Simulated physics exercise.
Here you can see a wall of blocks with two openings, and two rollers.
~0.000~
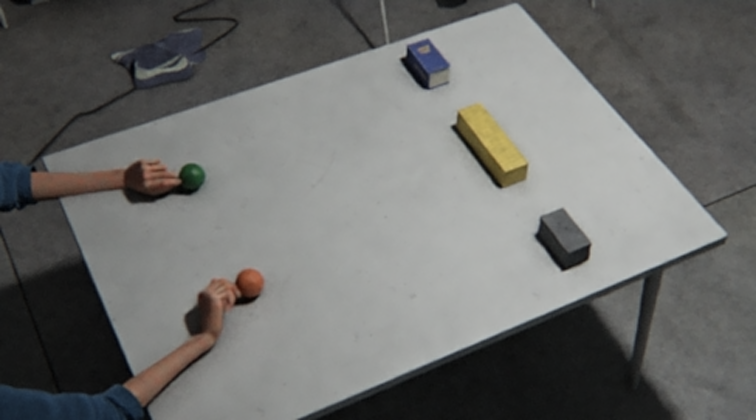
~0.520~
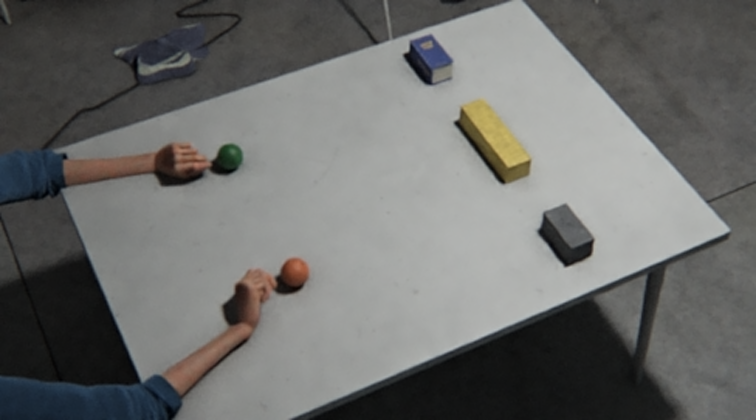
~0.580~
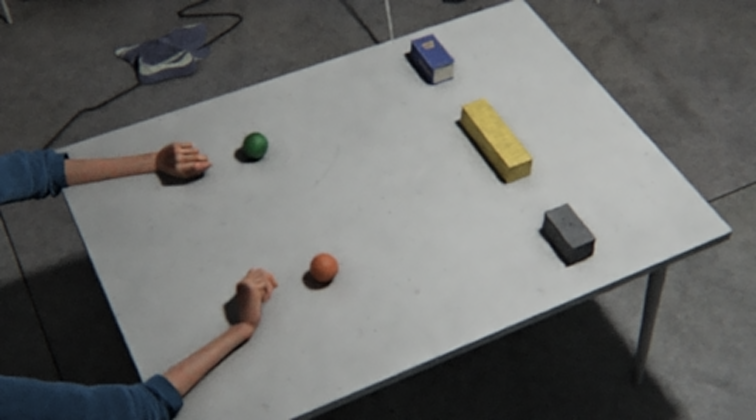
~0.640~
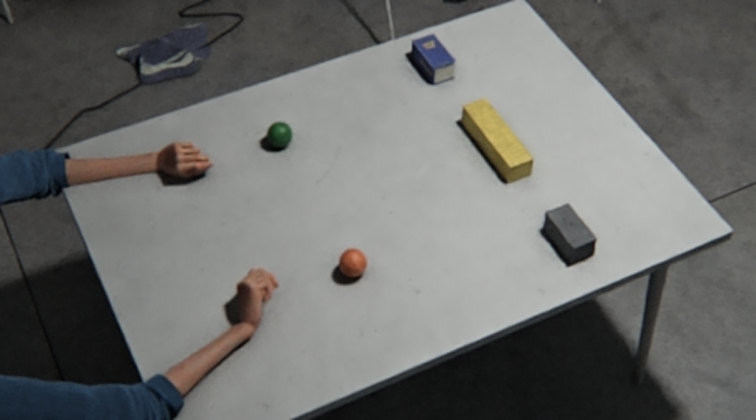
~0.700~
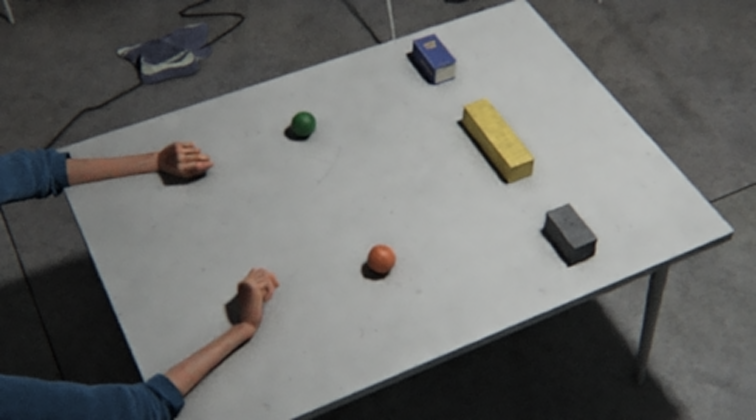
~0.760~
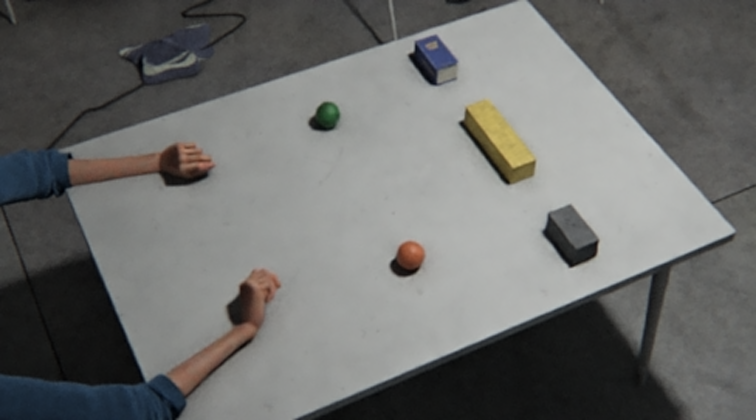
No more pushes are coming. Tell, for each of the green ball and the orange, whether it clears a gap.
Clears a gap - green ball: No, orange: No.
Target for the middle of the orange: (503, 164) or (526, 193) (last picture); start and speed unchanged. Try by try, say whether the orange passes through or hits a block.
It meets a block the first time and crosses the gap the second.
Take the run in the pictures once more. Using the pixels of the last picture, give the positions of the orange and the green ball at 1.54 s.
You'll find the orange close to (545, 275) and the green ball close to (385, 69).
Around 0.98 s, green ball heading on near (407, 79); orange heading on near (509, 240).
Around 1.54 s, green ball coming back near (385, 69); orange coming back near (545, 275).
Around 2.04 s, green ball coming back near (359, 64); orange coming back near (550, 328).
Finally (2.3 s), the green ball is stopped; the orange is stopped.
